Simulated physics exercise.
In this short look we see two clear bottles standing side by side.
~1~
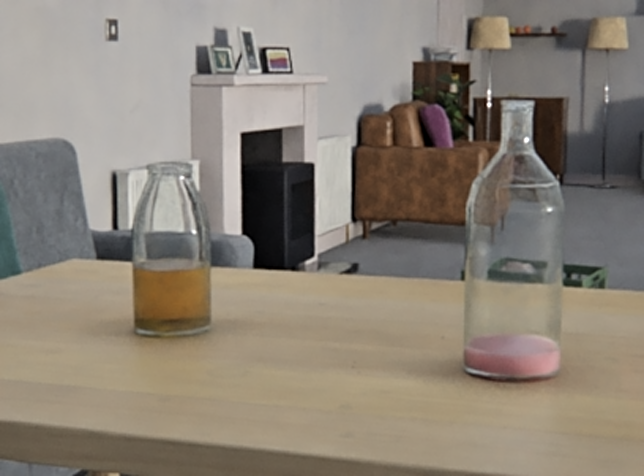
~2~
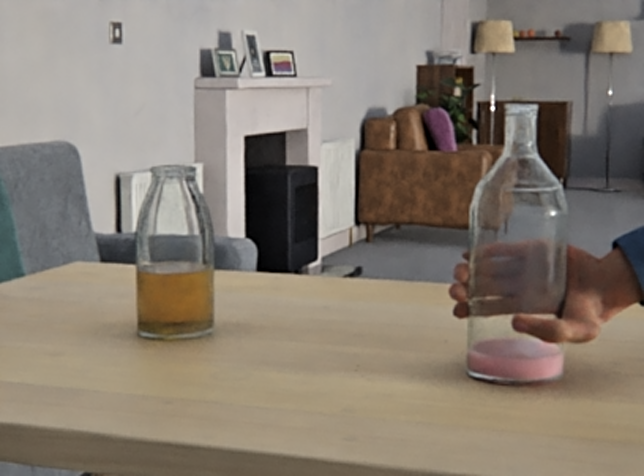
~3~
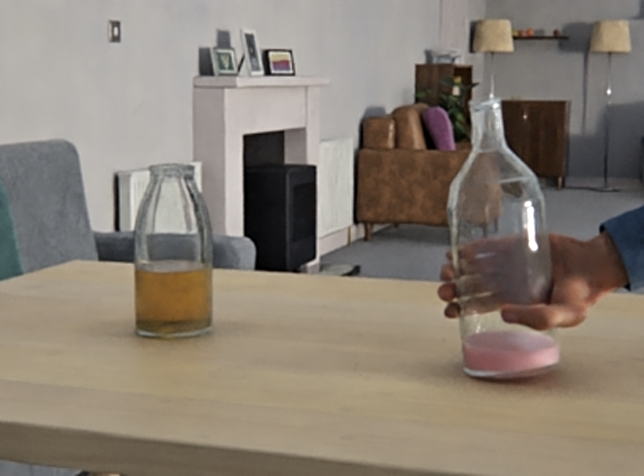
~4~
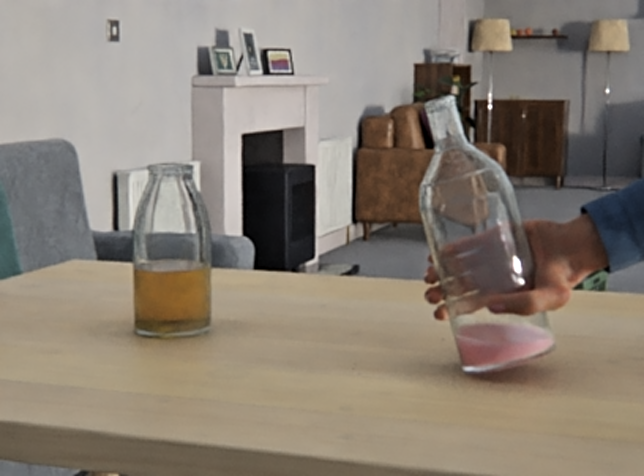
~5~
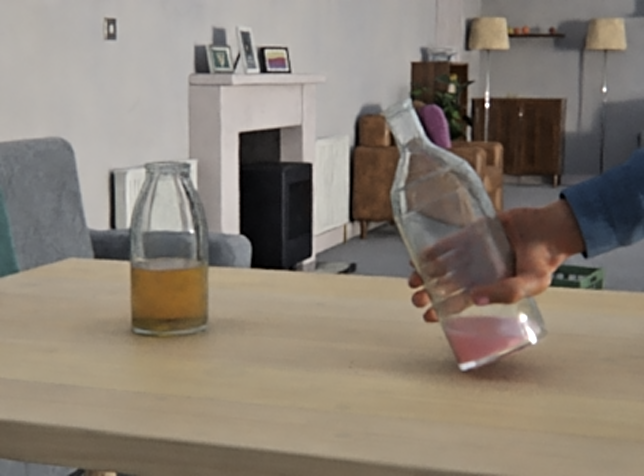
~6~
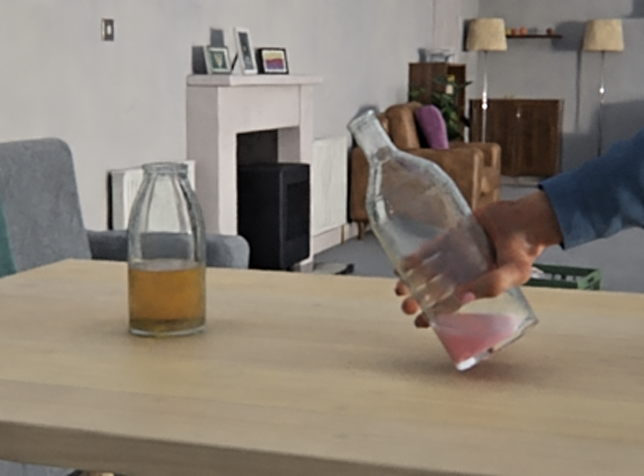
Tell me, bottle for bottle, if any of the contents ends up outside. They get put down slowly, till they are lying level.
Left: The result will be some loss; right: The result will be no loss.
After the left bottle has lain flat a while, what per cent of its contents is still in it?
Roughly 40 per cent.
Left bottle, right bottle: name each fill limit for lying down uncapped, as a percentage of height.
Around 16 percent for the first, 26 percent for the second.
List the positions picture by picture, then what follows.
Both stand upright; right bottle (515, 234) nearly empty, open; left bottle (171, 244) about a third full, open, in the first picture.
A hand takes the right bottle; right bottle nearly empty, surface at (515, 349); left bottle about a third full, surface at (175, 268), in the second picture.
The right bottle tips; right bottle (498, 231) nearly empty; left bottle (173, 246) about a third full, in the third picture.
The right bottle tips; right bottle nearly empty, surface at (503, 334); left bottle about a third full, surface at (172, 266), in the fourth picture.
The right bottle tips; right bottle (449, 224) tipped 25°; left bottle (169, 244) about a third full, in the fifth picture.
The right bottle tips; right bottle (427, 228) tipped 35°, open; left bottle about a third full, surface at (167, 266), open, in the sixth picture.
Shortly, the right bottle is nearly down; right bottle, no leak.
Then, the right bottle lies flat; right bottle, no leak.
At the finish, both lie flat; right bottle, no leak; left bottle, it leaks.
